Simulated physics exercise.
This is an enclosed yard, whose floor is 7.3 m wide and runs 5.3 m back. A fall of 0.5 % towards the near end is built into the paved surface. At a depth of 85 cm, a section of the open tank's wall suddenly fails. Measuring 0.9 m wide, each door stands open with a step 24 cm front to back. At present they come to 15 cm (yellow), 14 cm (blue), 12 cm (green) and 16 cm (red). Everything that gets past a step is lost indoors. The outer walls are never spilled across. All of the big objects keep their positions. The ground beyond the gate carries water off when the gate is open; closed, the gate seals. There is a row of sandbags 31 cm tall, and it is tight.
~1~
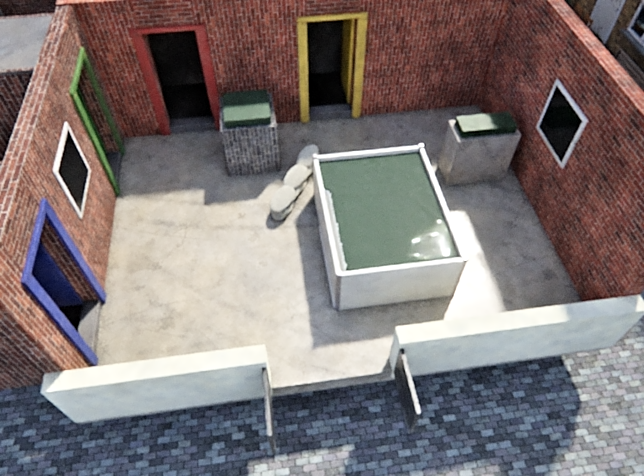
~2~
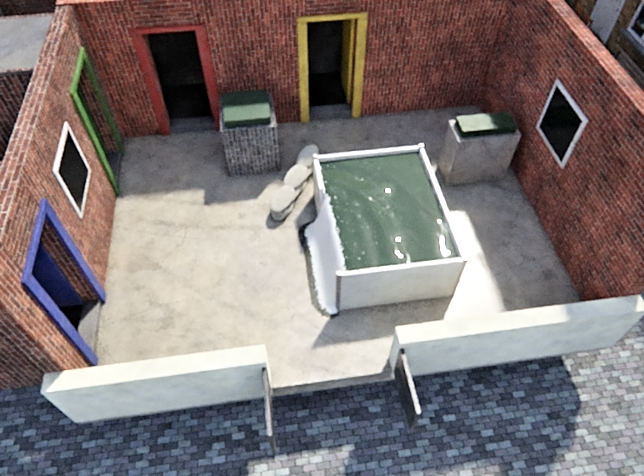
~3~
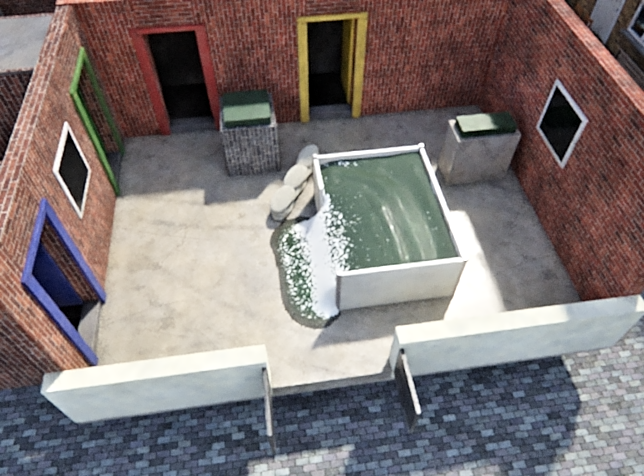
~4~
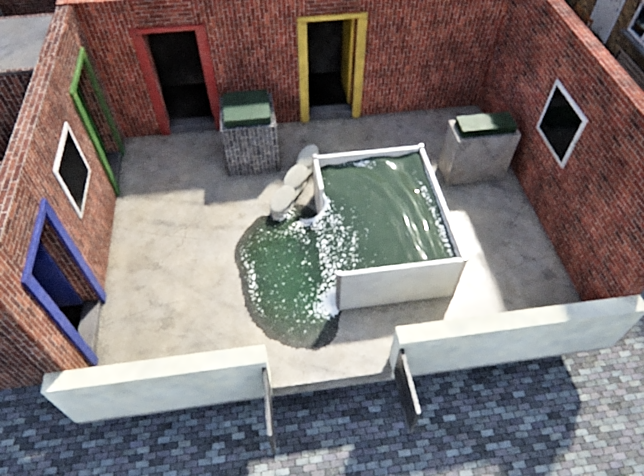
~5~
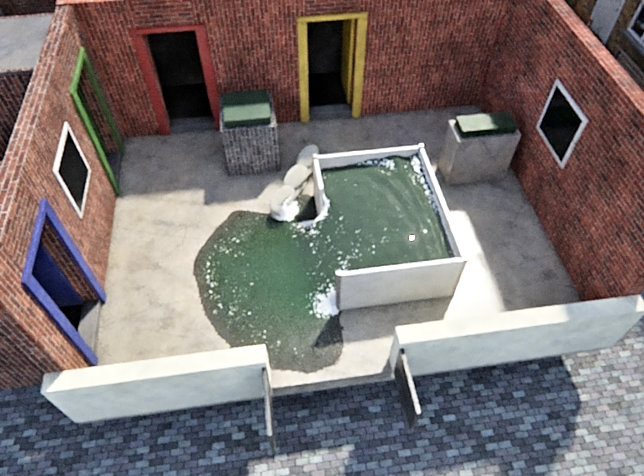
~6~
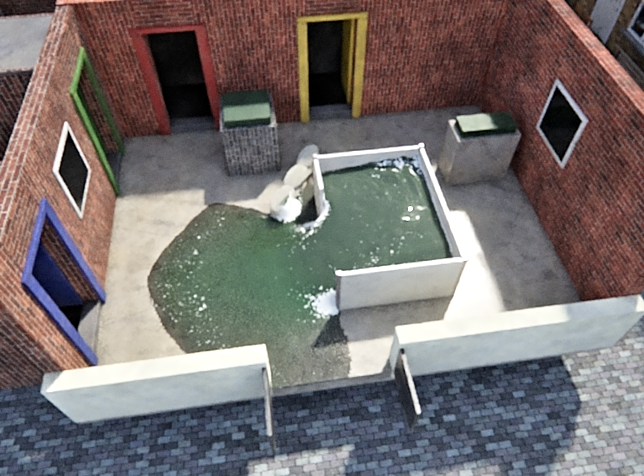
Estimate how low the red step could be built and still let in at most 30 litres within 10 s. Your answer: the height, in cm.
I would say 17 cm or so.
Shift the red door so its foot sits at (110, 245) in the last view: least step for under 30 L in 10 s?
It needs about 27 cm.
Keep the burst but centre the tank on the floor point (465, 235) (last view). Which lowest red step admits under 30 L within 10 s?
13.0 cm, give or take.
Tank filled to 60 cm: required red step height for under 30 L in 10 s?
Roughly 12.5 centimetres would do it.
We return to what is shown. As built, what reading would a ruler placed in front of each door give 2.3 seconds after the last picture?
Centimetres: Yellow = 0, blue = 33, green = 12, red = 14.
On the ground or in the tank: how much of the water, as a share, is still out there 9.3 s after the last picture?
Around 74 per cent of the water.
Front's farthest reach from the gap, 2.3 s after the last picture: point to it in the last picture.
Roughly at (125, 140) in the last view.
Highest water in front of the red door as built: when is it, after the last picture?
Roughly at 4.0 s.
Then, 0.7 s after the last picture water covers 35 % of the floor, deepest (50 cm) near (93, 383); it has not reached the red door.
Then, 2.3 s after the last picture water covers 45 % of the floor, deepest (34 cm) near (173, 360); 14 cm at the red door, 0 litres in over its 16 cm step.
Then, 9.3 s after the last picture water covers 90 % of the floor, deepest (16 cm) near (91, 396); 11 cm at the red door, 43 litres in over its 16 cm step.
At the red door as built, the water peaked near 24 cm, 4.1 s after the last picture.
With a step of 14.5 cm, 63 litres would have come in within the 10 s; with 19.5 cm, 13 litres. So under 30 litres takes about 17 cm.
